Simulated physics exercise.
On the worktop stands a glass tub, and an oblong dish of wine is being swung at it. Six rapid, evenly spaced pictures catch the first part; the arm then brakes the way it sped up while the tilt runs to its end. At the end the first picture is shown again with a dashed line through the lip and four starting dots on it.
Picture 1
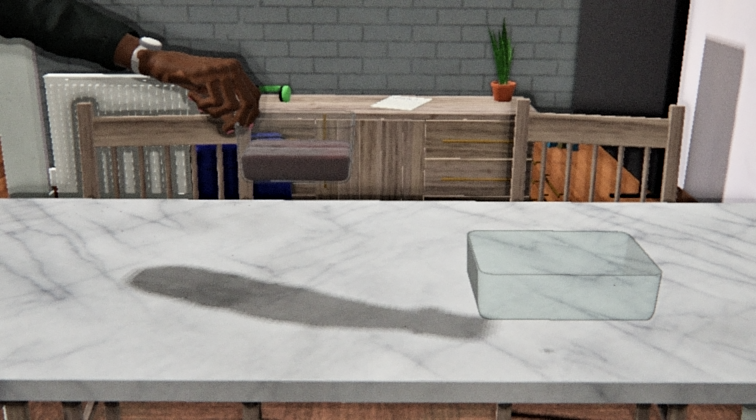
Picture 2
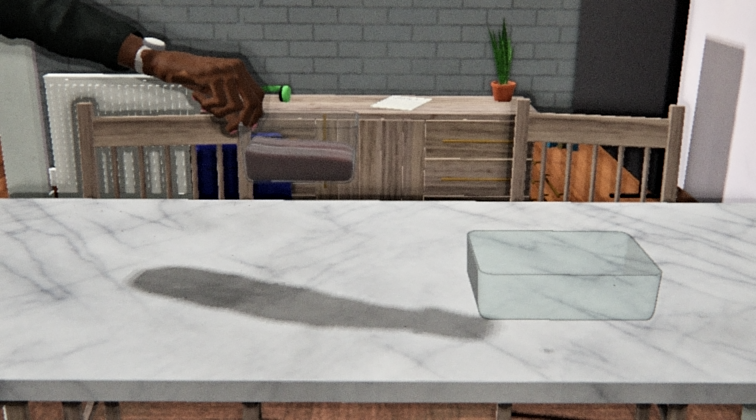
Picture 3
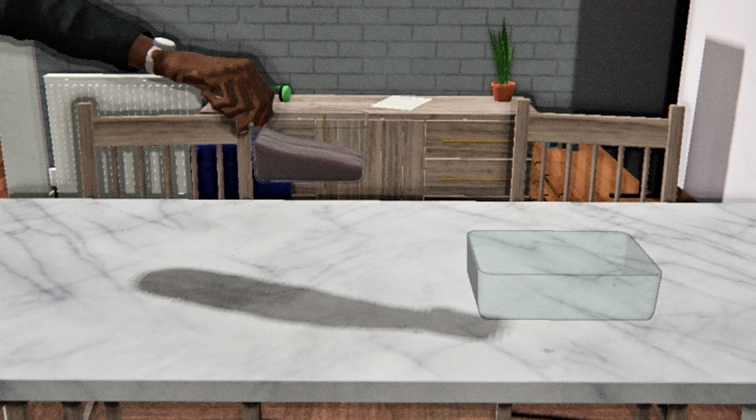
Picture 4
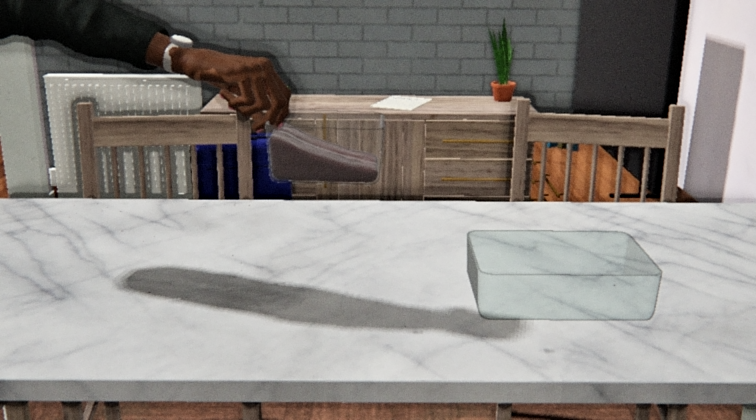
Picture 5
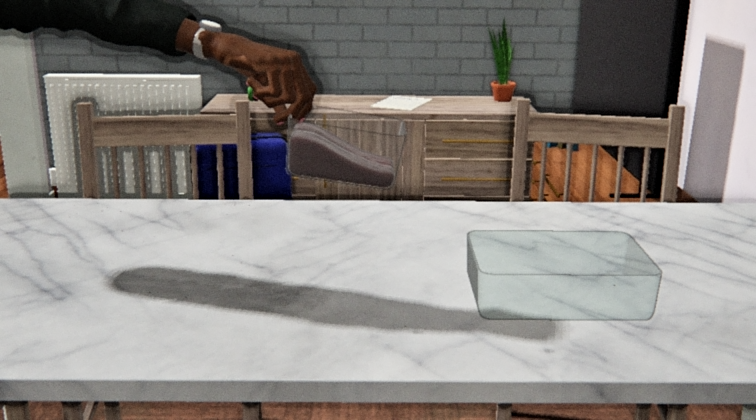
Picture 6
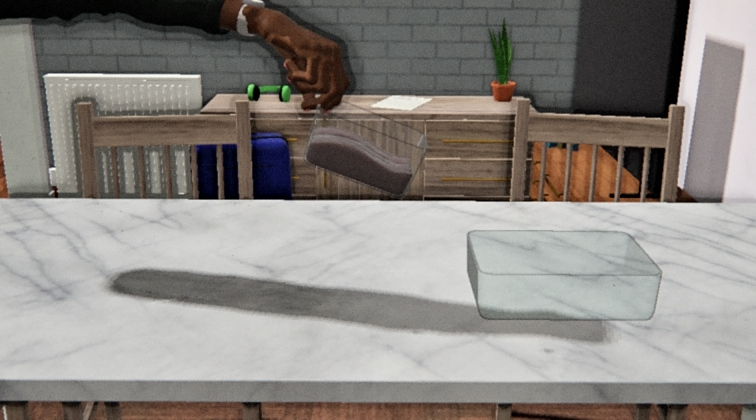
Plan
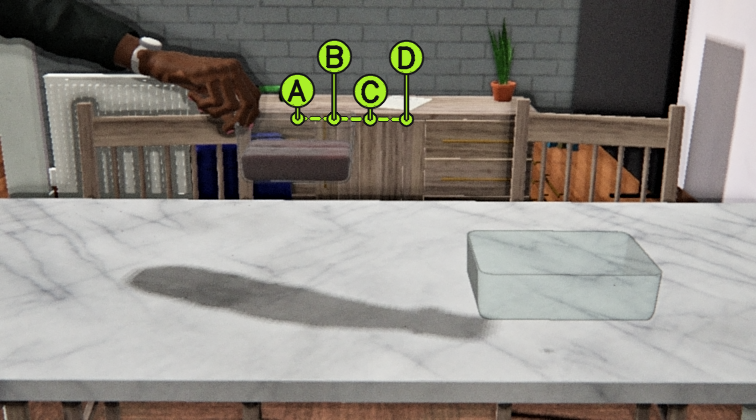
A hand swings an oblong dish rightward above the worktop toward a glass tub, gradually tilting it.
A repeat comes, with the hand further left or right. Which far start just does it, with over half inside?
Take B.
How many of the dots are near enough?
Three of them.
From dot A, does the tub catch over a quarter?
Yes, clearly.
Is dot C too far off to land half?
No, that is safe.
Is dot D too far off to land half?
No.
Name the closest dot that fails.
The answer is A.
In lime, A at (297, 118); B at (334, 118); C at (370, 119); D at (406, 119).
If A is chosen, about 37 % lands in the tub, 57 % falls short and 6 % goes beside or beyond.
If B is chosen, about 65 % lands in the tub, 28 % falls short and 7 % goes beside or beyond.
If C is chosen, about 77 % lands in the tub, 12 % falls short and 11 % goes beside or beyond.
If D is chosen, about 81 % lands in the tub, 3 % falls short and 16 % goes beside or beyond.
